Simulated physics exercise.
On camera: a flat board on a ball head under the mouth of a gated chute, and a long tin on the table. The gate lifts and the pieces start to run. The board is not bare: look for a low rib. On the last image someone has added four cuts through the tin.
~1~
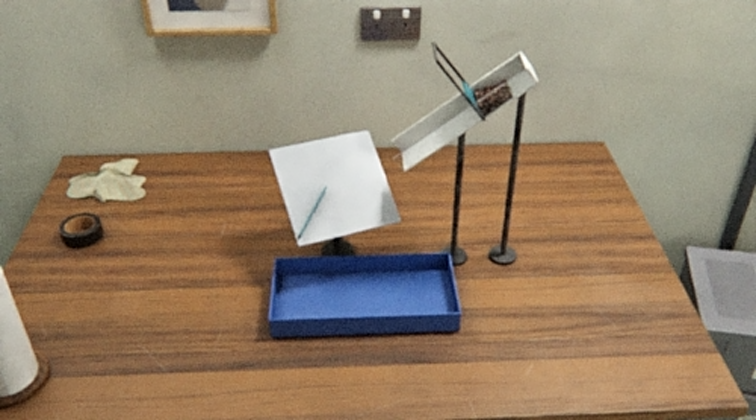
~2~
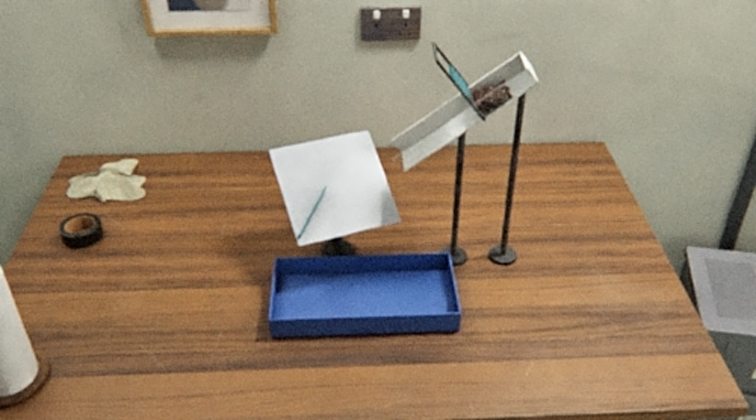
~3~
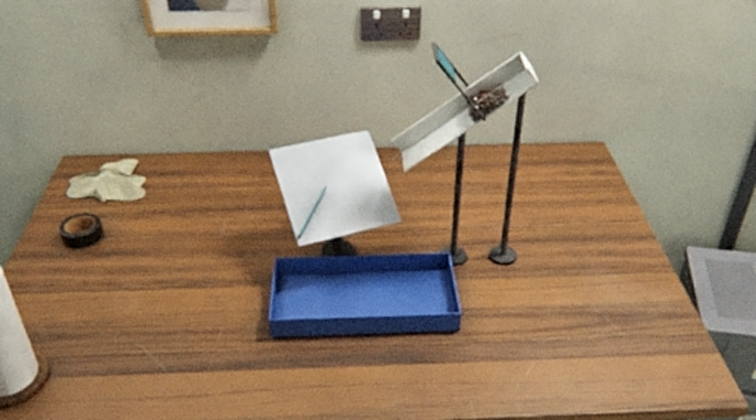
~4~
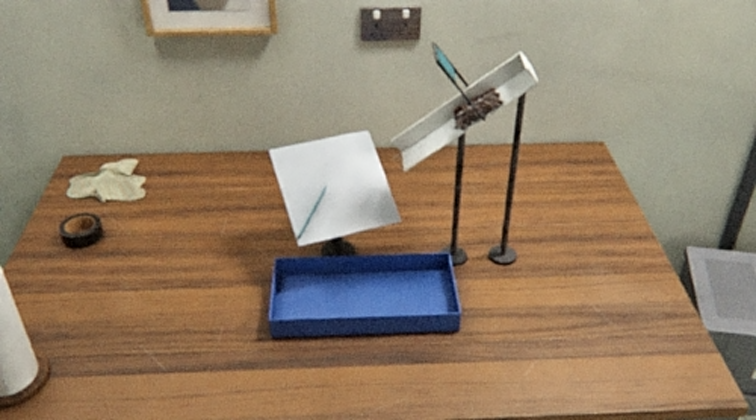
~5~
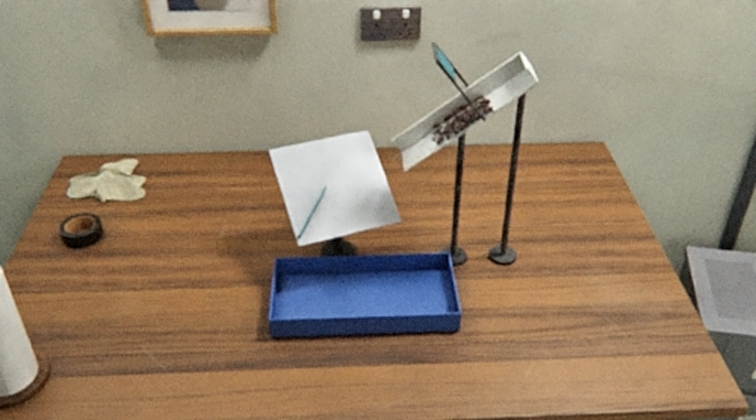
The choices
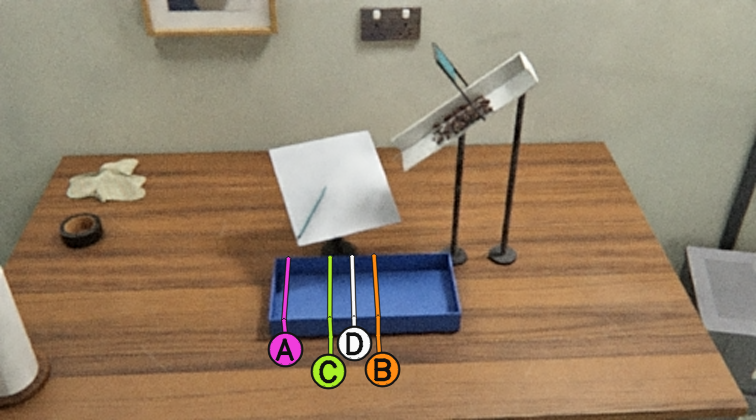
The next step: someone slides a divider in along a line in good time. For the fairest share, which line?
Line C.
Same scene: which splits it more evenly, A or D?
Line D.
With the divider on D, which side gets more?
Left.
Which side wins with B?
The left side.
On the marked copy, line A crosses the front rim at (283, 319); line B crosses the front rim at (378, 316); line C crosses the front rim at (329, 318); line D crosses the front rim at (353, 317).
Choosing A, of what is caught, just a few on the left of the divider, almost all on the right.
Choosing B, of what is caught, the larger part on the left of the divider, roughly a quarter on the right.
Choosing C, of what is caught, roughly two thirds on the left of the divider, roughly a third on the right.
Choosing D, of what is caught, the larger part on the left of the divider, roughly a quarter on the right.
